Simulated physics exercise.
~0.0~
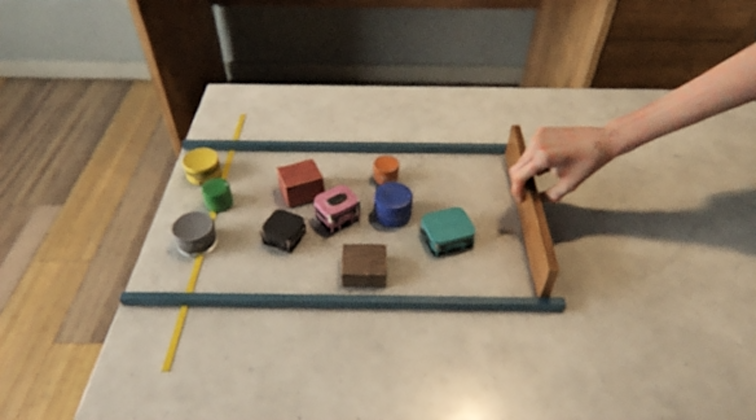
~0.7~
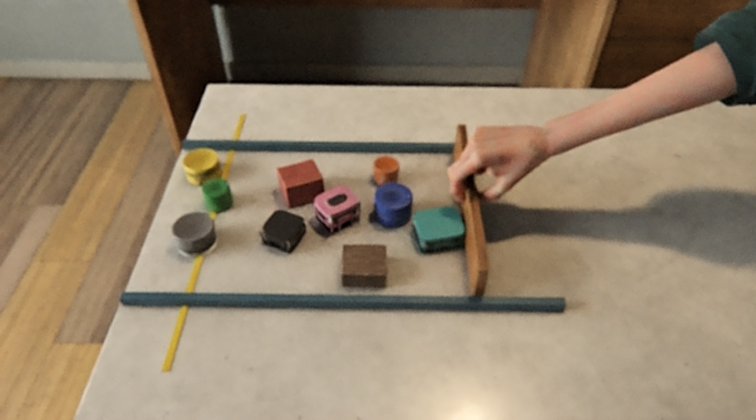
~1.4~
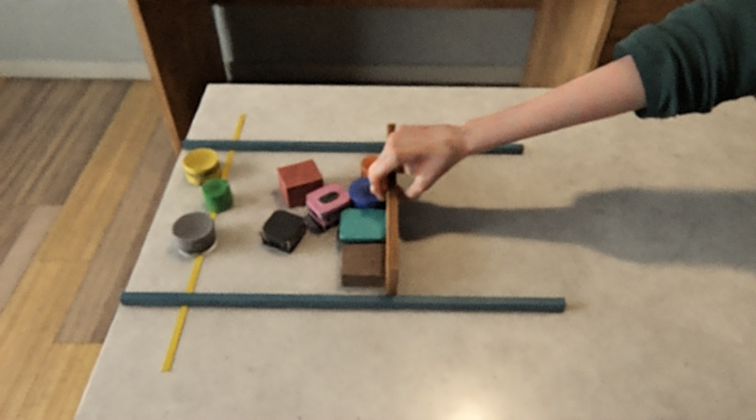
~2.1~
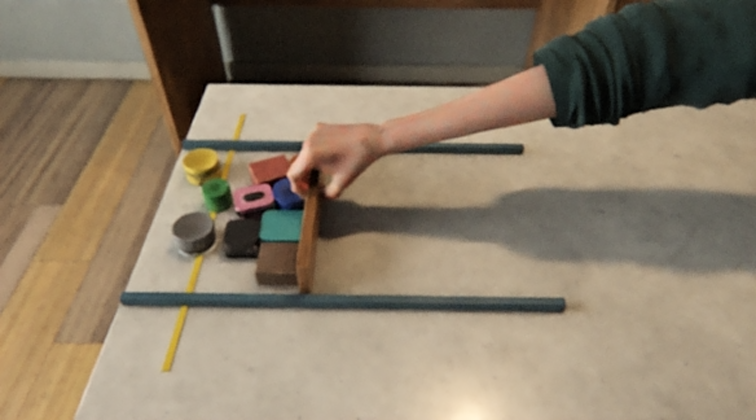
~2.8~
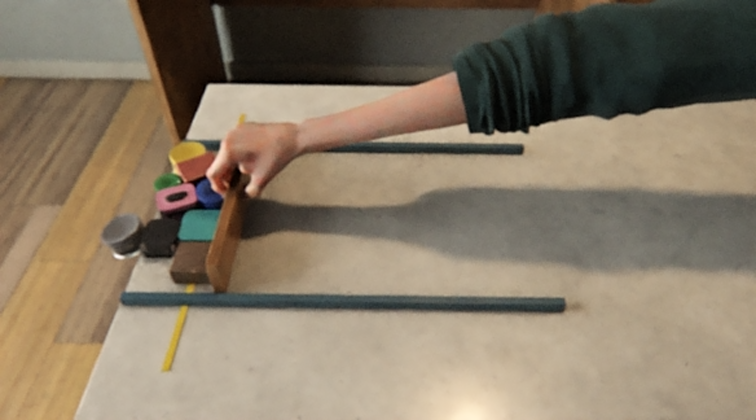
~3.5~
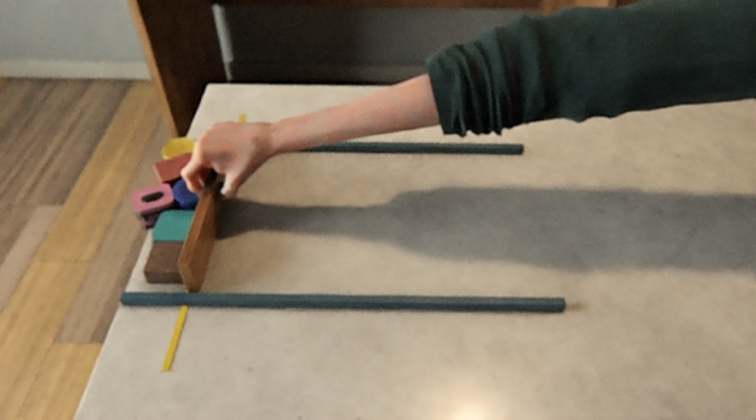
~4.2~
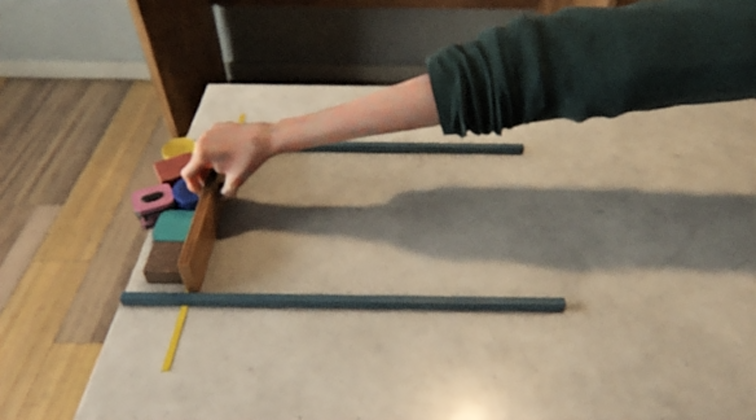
A hand in a dark green sleeve holds an upright wooden board at the right of a pale tabletop, seen from above, between two dark blue rails. Small items are scattered to its left, including a turquoise case, a brown block, a red block and a pink piece, with a yellow tub, green lid and grey pot near a yellow tape strip. The board slides left, gathering the turquoise, brown and blue pieces, then the black case. The bunch crowds over the tape toward the table's left end. The grey pot, green lid and black case drop off, and the board stops by the tape with the rest bunched at the edge.
